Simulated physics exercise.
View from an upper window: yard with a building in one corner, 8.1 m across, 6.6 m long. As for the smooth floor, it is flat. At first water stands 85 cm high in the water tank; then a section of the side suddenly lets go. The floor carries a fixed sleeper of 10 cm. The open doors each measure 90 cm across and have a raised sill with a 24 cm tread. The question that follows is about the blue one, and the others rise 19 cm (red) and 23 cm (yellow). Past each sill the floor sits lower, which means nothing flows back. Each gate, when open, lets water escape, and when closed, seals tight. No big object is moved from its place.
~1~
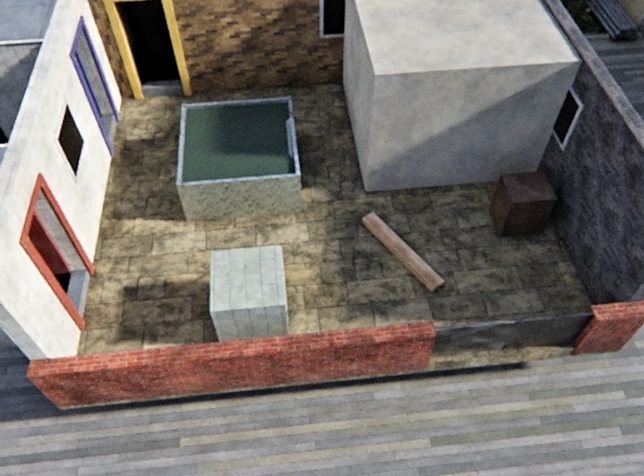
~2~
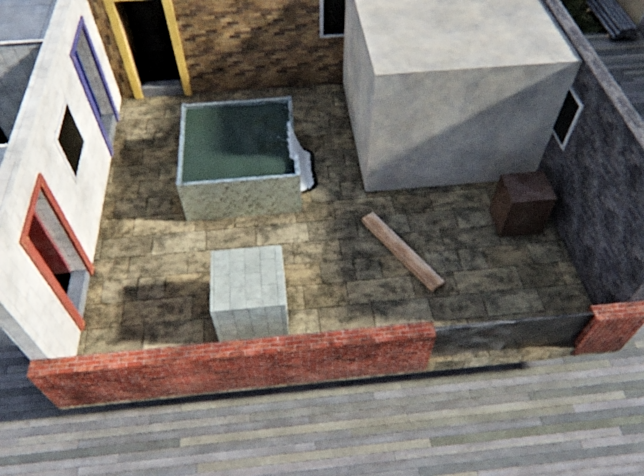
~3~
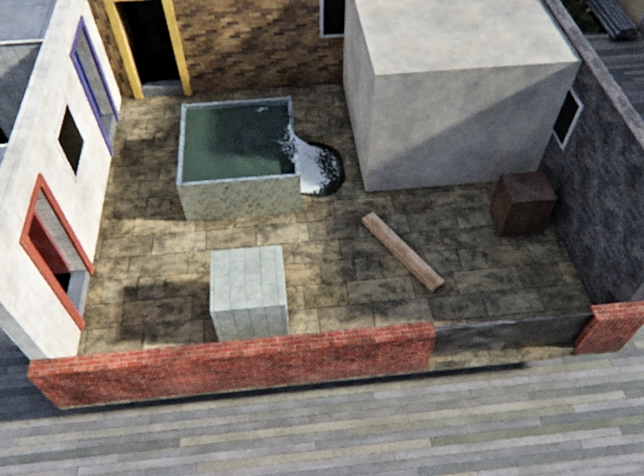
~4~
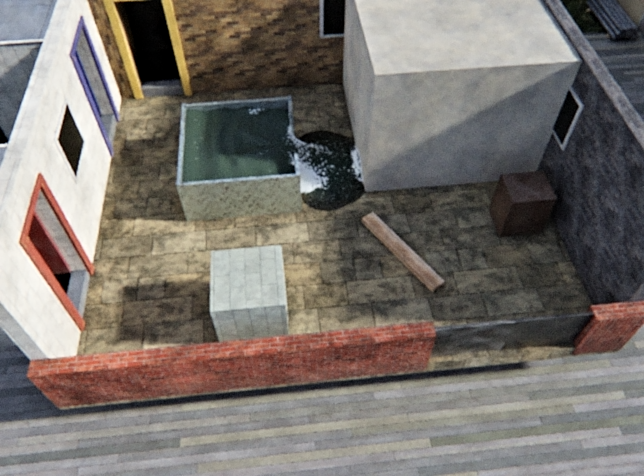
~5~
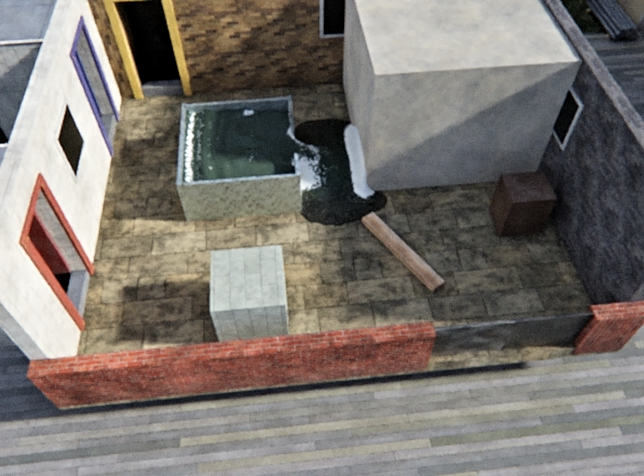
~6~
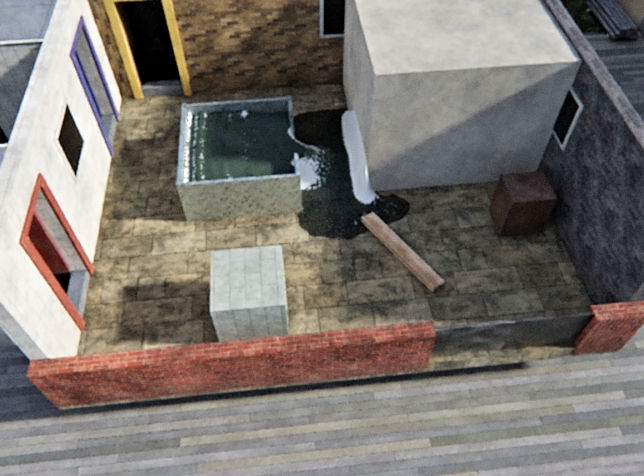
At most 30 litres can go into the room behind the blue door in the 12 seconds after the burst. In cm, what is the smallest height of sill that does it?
Roughly 16 cm high.
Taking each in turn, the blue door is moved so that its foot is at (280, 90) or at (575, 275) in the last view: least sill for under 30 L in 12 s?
Around 16 and 8.5 cm respectively.
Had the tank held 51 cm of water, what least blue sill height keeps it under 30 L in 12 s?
I'd go with near 8.0 cm then.
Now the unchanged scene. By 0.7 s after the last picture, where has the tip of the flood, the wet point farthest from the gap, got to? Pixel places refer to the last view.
Around (496, 254).
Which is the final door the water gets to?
Answer: The red door.
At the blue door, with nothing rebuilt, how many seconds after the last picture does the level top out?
Peak time: Around 3.5 s.
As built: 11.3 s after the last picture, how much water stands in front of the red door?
Lab note: Depth approx. 11.0 cm.
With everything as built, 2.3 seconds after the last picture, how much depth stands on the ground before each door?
Door depths (cm): Blue = 5, red = 0, yellow = 5.
Then, 0.7 s after the last picture water covers 20 % of the floor, deepest (58 cm) near (352, 167); it has not reached the blue door.
Then, 2.3 s after the last picture water covers 60 % of the floor, deepest (36 cm) near (352, 167); 5 cm at the blue door, 0 litres in over its 25 cm sill.
Then, 11.3 s after the last picture water covers 95 % of the floor, deepest (14 cm) near (221, 228); 8 cm at the blue door, 0 litres in over its 25 cm sill.
At the blue door as built, the water peaked near 23 cm, 3.5 s after the last picture.
With a sill of 13 cm, 73 litres would have come in within the 12 s; with 18 cm, 14 litres. So under 30 litres takes about 16 cm.
